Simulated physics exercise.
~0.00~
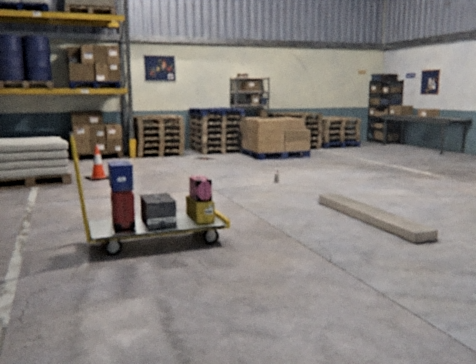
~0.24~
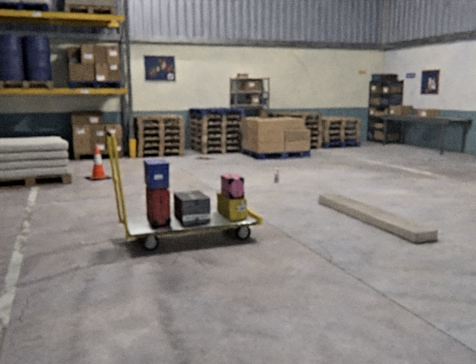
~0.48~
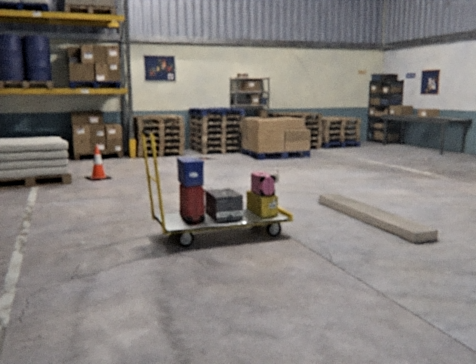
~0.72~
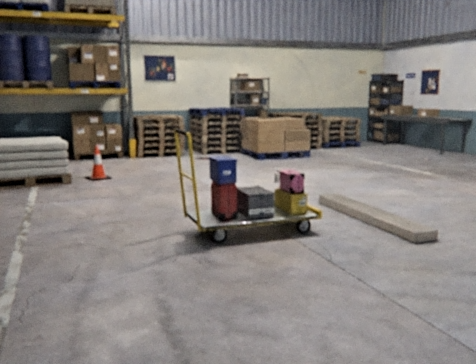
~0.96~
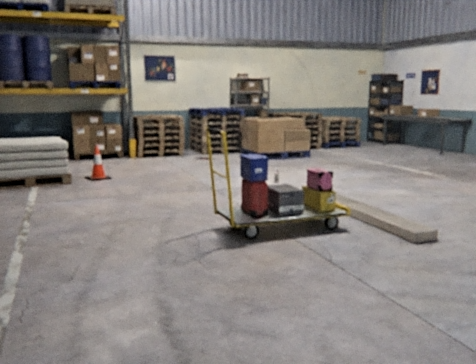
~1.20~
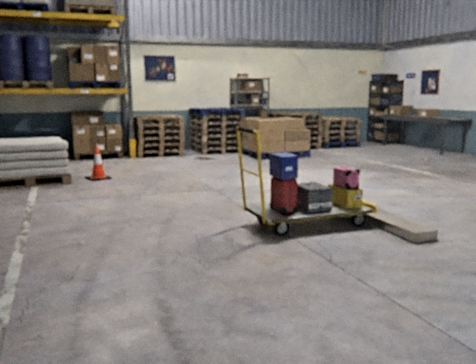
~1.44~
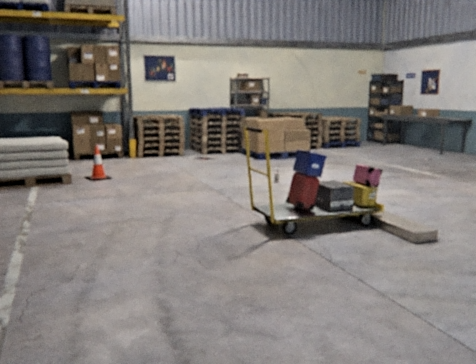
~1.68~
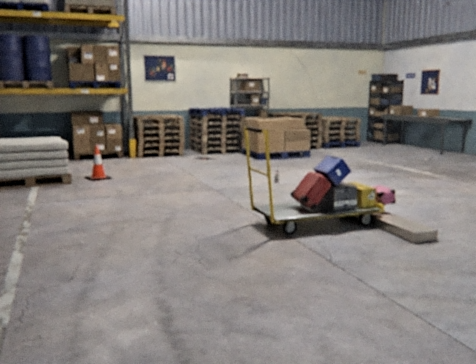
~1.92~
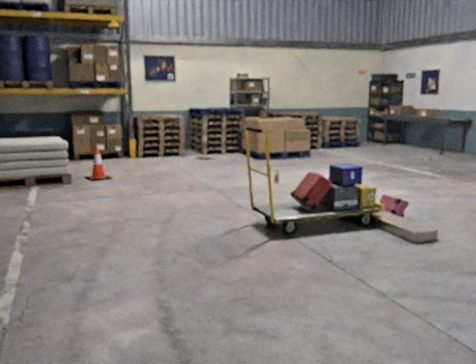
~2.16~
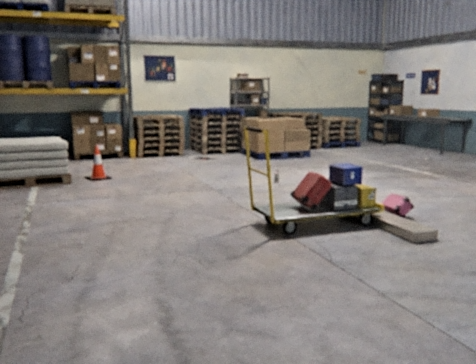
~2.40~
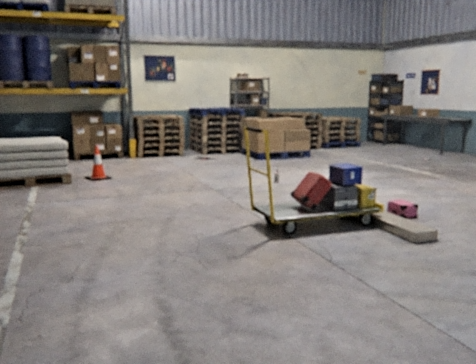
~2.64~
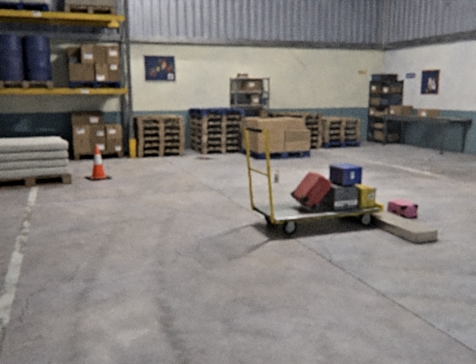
In a warehouse, a loaded trolley rolls right, stops at a kerb, and the pink case tumbles off.
